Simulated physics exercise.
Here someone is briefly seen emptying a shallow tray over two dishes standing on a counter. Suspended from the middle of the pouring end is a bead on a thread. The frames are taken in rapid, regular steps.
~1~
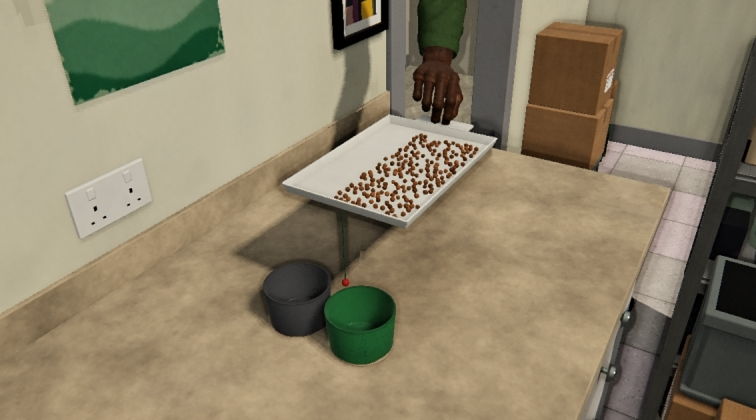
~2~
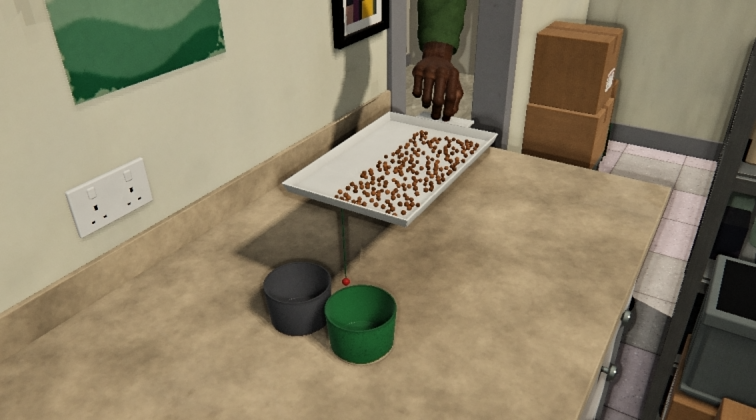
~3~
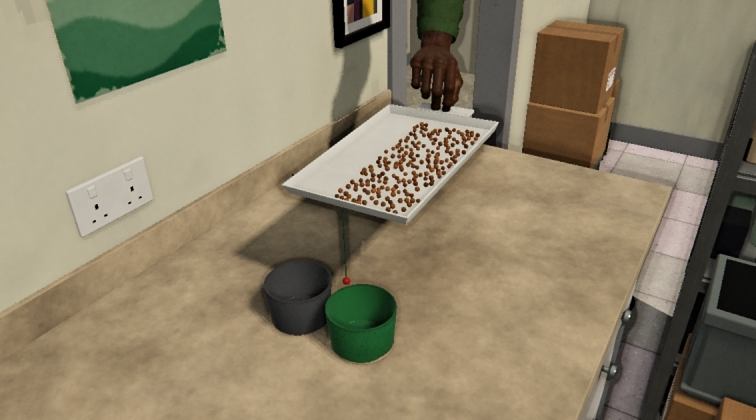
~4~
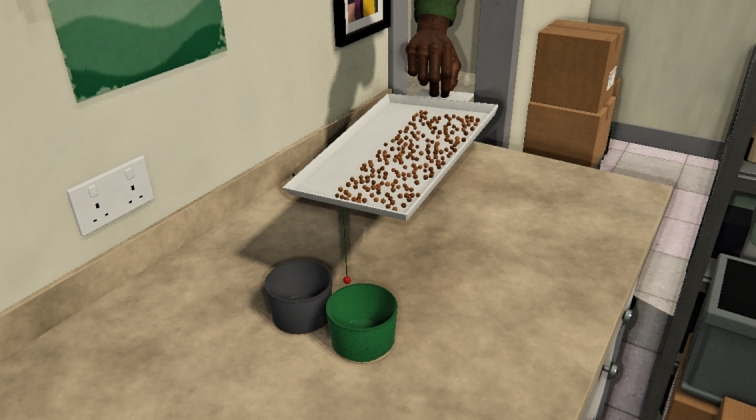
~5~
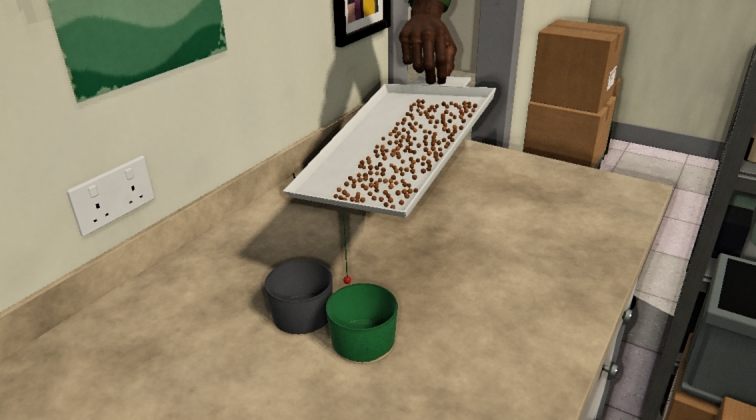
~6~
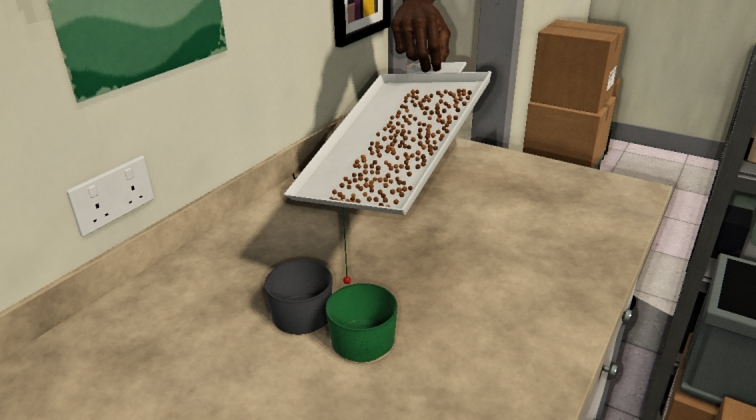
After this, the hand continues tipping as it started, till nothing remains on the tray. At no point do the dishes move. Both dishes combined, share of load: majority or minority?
Most of it finds a dish.
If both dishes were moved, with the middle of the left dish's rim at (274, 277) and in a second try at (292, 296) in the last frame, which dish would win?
For the two places in order: The leftward one, the leftward one.
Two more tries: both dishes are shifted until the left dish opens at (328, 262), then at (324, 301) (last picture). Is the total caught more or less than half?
Catch, run one: Below the halfway mark; run two: Below the halfway mark.
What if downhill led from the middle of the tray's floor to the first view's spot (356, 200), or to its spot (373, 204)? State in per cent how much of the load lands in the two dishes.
Around 60 per cent first, around 40 per cent next.
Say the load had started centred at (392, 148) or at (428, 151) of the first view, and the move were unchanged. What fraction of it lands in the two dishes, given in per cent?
In turn 70 and 50 in a hundred.
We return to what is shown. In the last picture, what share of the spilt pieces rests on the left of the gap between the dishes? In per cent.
Close to 100 per cent of the spill, I think.
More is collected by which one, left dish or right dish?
Noted: Left of the pair.
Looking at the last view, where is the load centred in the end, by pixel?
Centre at rest: Close to (293, 310).
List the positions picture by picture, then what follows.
Corners of the pouring end (287, 182) and (406, 219), level; middle of the load (407, 173), cereal balls; left dish (277, 316); right dish (341, 344); bead on its thread (346, 283), in the first picture.
Corners of the pouring end (287, 182) and (406, 217), level; middle of the load (408, 170), in the second picture.
Corners of the pouring end (287, 183) and (406, 215), tipped barely, lowest at the left corner; middle of the load (408, 165), in the third picture.
Corners of the pouring end (288, 186) and (405, 211), tipped a little, lowest at the left corner; middle of the load (408, 157), in the fourth picture.
Corners of the pouring end (288, 189) and (403, 209), tipped clearly, lowest at the left corner; middle of the load (405, 151), in the fifth picture.
Corners of the pouring end (288, 192) and (401, 206), tipped clearly, lowest at the left corner; middle of the load (402, 142), roughly half on the move; left dish (279, 313); right dish (342, 342), in the sixth picture.
Just after the last frame, tray tipped steeply; roughly half on the tray; about a tenth in the left dish; about a tenth outside both; roughly a third in the air.
A moment on, tray tipped past a quarter turn; the larger part in the left dish; roughly a quarter outside both; just a few in the air.
Further on, tray tipped past a quarter turn; the larger part in the left dish; roughly a quarter outside both.
When it is over, tray tipped past a quarter turn; not one in the right dish; the larger part in the left dish; roughly a quarter outside both.
